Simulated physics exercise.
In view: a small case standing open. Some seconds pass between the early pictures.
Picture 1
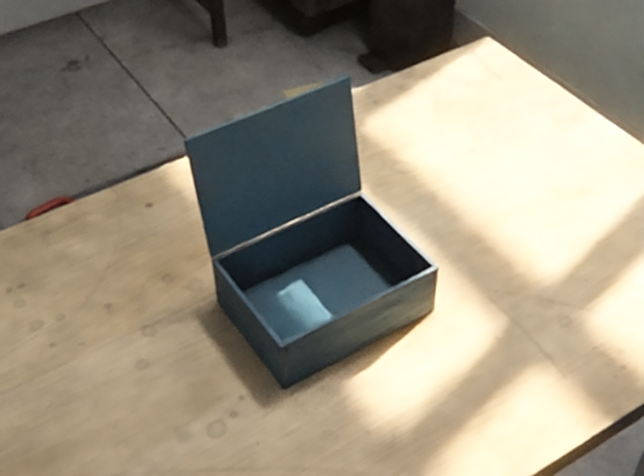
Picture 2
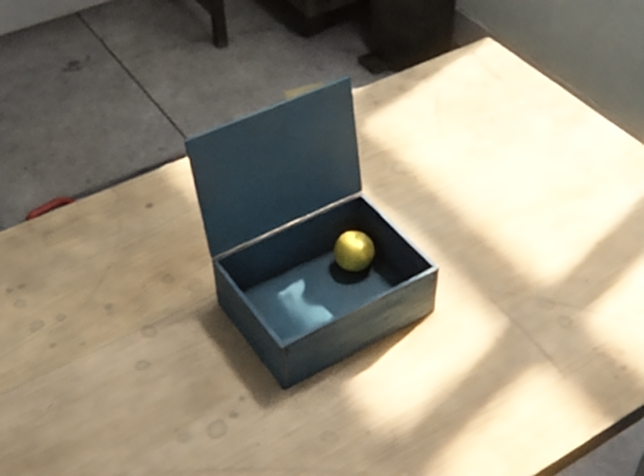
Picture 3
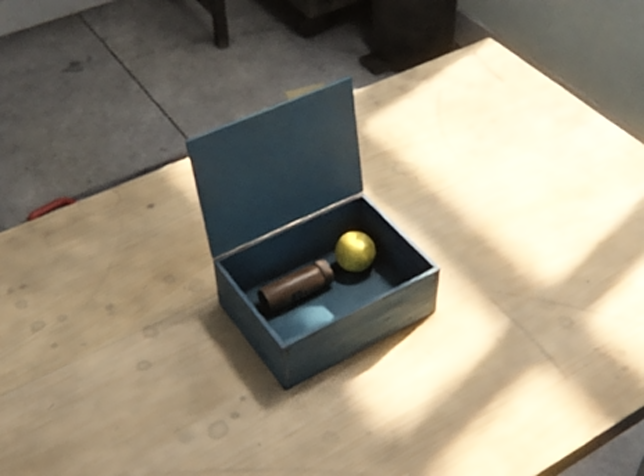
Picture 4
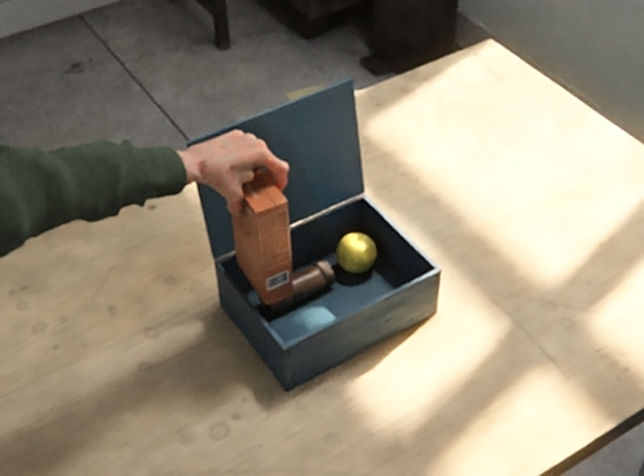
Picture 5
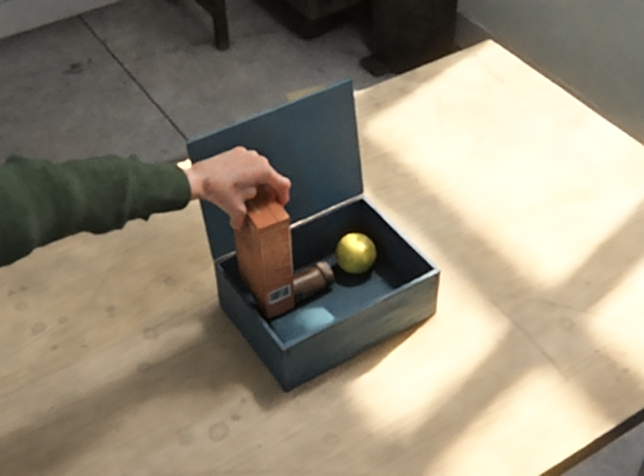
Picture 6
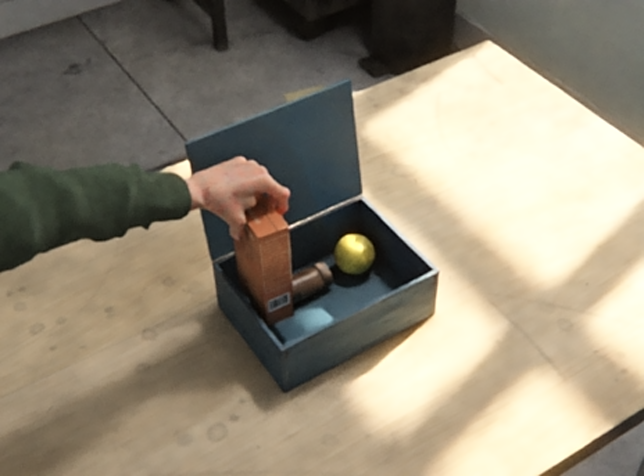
On a sunlit wooden table, a yellow ball, then a brown shaker appear in an open blue case, a hand lowering an orange packet inside.
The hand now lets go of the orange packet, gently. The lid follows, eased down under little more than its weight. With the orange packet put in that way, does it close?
The lid stays ajar.
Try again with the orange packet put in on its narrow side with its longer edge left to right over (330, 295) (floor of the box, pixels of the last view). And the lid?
Then it closes.
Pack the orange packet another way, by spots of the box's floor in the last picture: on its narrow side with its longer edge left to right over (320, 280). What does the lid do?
Then it shuts flat.
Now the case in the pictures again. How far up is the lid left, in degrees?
About 30°.
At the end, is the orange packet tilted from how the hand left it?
It tips.
Then, 0.50 s on from there, orange packet turned 51° from how it was put near (279, 299); brown shaker shifted a little.
Then, 1.30 s on from there, lid 78° above the rim; orange packet turned 51° from how it was put near (279, 298); brown shaker shifted about its own width.
Then, 1.80 s on from there, lid 46° above the rim; orange packet turned 51° from how it was put near (279, 298); brown shaker shifted about its own width.
In the end, lid 32° above the rim; toppled in the box, orange packet; the other 2 unmoved. At the end, from the last picture's camera, orange packet near (277, 299).
